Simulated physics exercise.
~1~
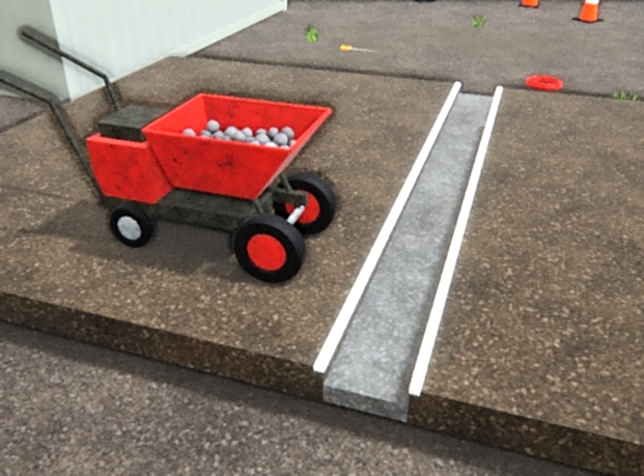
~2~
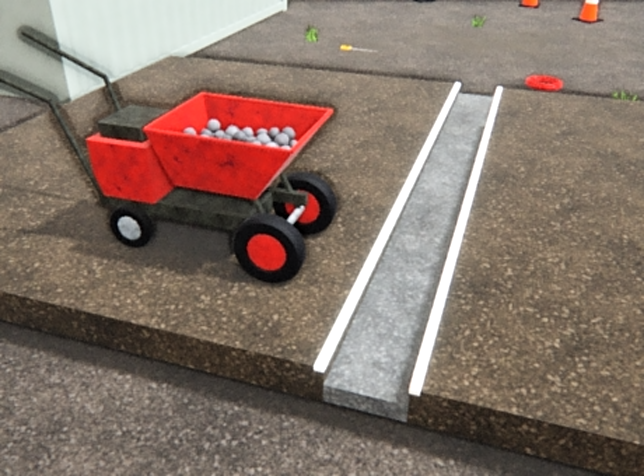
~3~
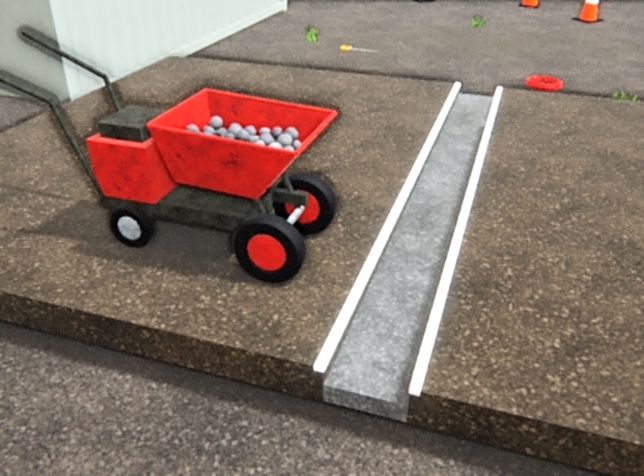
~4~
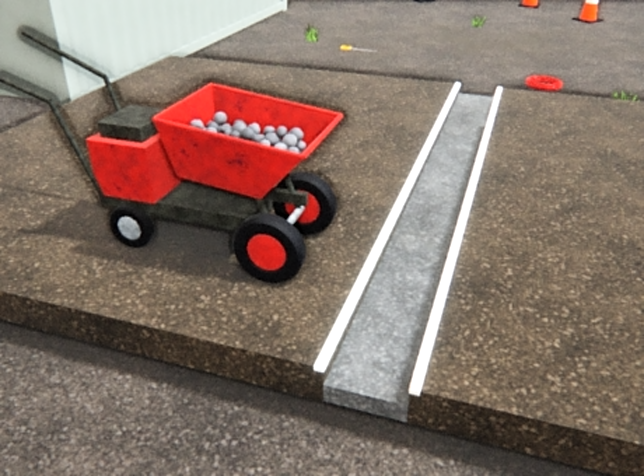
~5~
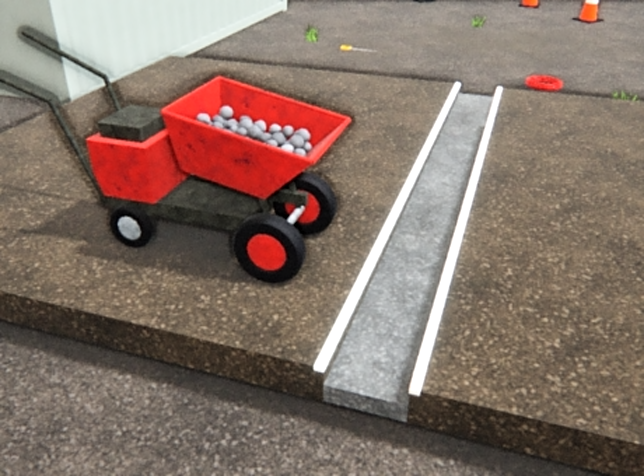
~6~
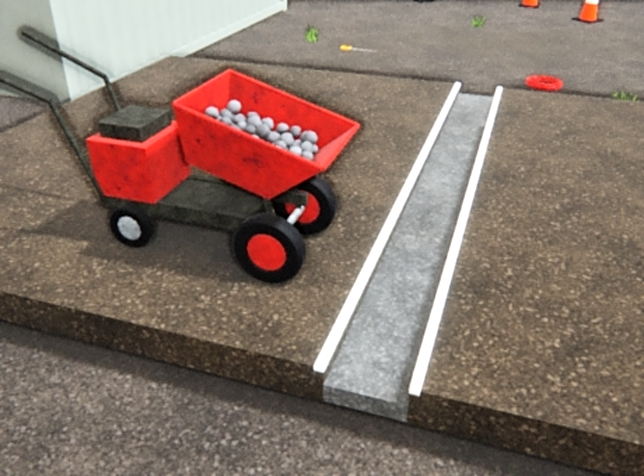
A red powered barrow with black handles and red-hubbed front wheels stands at the left on a brown speckled slab, seen from above at an angle. Its skip holds round grey cobbles, and to its right runs a shallow grey trench edged in white, with orange cones and a red ring behind. The skip sits level, then tilts gradually forward to the right, while the wheels and camera stay still.
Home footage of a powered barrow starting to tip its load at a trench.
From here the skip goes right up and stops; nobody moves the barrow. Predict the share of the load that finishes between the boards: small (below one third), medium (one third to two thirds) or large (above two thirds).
The share is large, above two thirds.
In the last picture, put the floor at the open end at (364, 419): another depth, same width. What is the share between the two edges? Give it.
About 100 per cent.
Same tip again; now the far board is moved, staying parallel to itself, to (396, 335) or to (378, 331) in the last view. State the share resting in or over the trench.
40 and 10 percent.
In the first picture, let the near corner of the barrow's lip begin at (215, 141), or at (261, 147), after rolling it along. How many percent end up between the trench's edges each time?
50 % and 100 %.
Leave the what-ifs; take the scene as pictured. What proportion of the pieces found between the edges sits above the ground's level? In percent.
About 20 %.
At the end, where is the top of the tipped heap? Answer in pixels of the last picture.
Settled peak, approx. (427, 276).
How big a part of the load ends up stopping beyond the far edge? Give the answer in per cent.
Result: Some 10 % of the load.
Soon, skip tipped steeply; all in the skip.
A while on, skip tipped right over; most in the skip; about a quarter in or heaped over the trench; a stray few beyond it; a stray few falling.
Towards the end, skip tipped right over; a small part in the skip; most in or heaped over the trench; a small part beyond it.
Finally, skip tipped right over; a stray few in the skip; most in or heaped over the trench; a small part beyond it.
